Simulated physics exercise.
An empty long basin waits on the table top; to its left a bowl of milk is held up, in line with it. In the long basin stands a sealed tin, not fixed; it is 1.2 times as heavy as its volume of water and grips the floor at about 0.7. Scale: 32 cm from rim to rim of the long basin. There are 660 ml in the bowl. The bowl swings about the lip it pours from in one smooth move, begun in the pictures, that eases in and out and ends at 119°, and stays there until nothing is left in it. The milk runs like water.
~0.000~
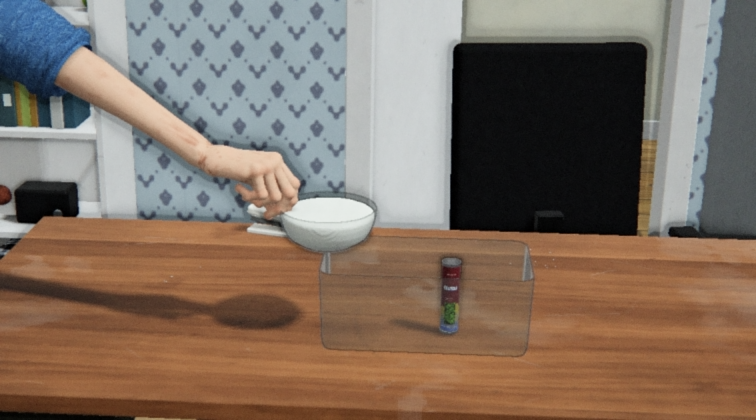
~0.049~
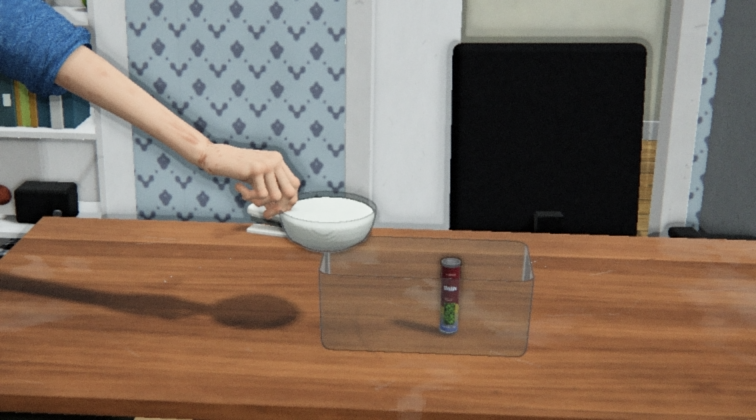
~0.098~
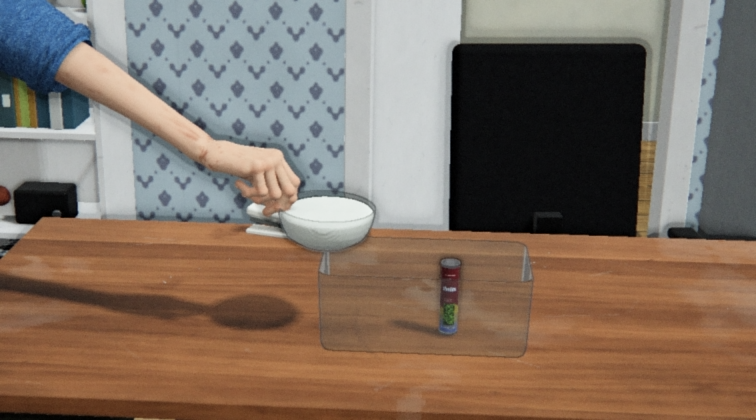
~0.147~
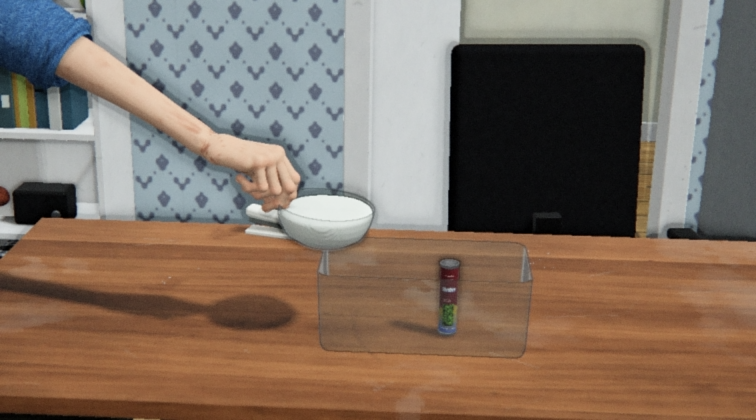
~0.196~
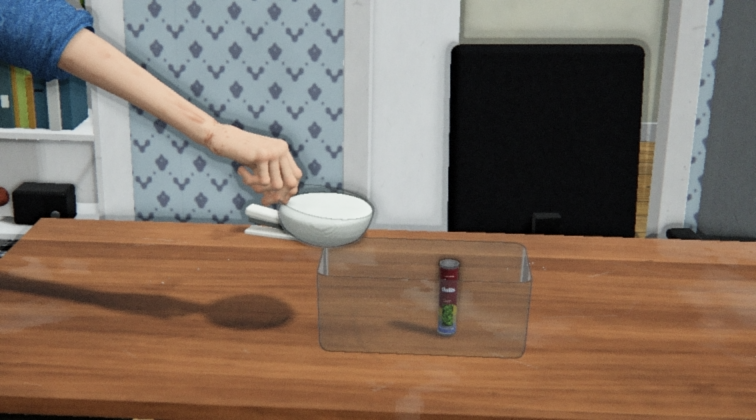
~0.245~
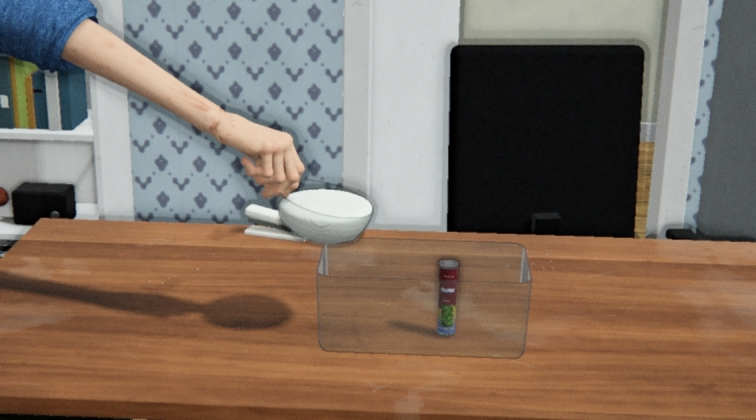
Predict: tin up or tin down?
The tin topples.
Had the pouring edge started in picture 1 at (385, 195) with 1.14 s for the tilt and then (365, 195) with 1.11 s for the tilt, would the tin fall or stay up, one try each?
First it stays up; then it falls.
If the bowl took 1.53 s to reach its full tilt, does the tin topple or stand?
The tin keeps standing.
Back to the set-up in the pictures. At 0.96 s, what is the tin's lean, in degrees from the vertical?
It is at some 20°.
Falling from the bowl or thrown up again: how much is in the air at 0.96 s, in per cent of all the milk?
About 3 per cent.
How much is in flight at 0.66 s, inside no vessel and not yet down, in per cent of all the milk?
About 42 per cent.
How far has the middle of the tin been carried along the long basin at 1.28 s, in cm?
About 6 cm.
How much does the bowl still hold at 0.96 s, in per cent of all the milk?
Some 0 per cent.
After 0.66 s the tilt is 75° and 29 per cent is still to pour; the tin stands where it began.
After 0.96 s the tilt is 113° and 0 per cent is still to pour; the tin leans 22°.
After 1.28 s the tilt is 119° and 0 per cent is still to pour; the tin lies on its side.
After 1.63 s the tilt is 119° and 0 per cent is still to pour; the tin lies on its side.
In the end the tin lies on its side.
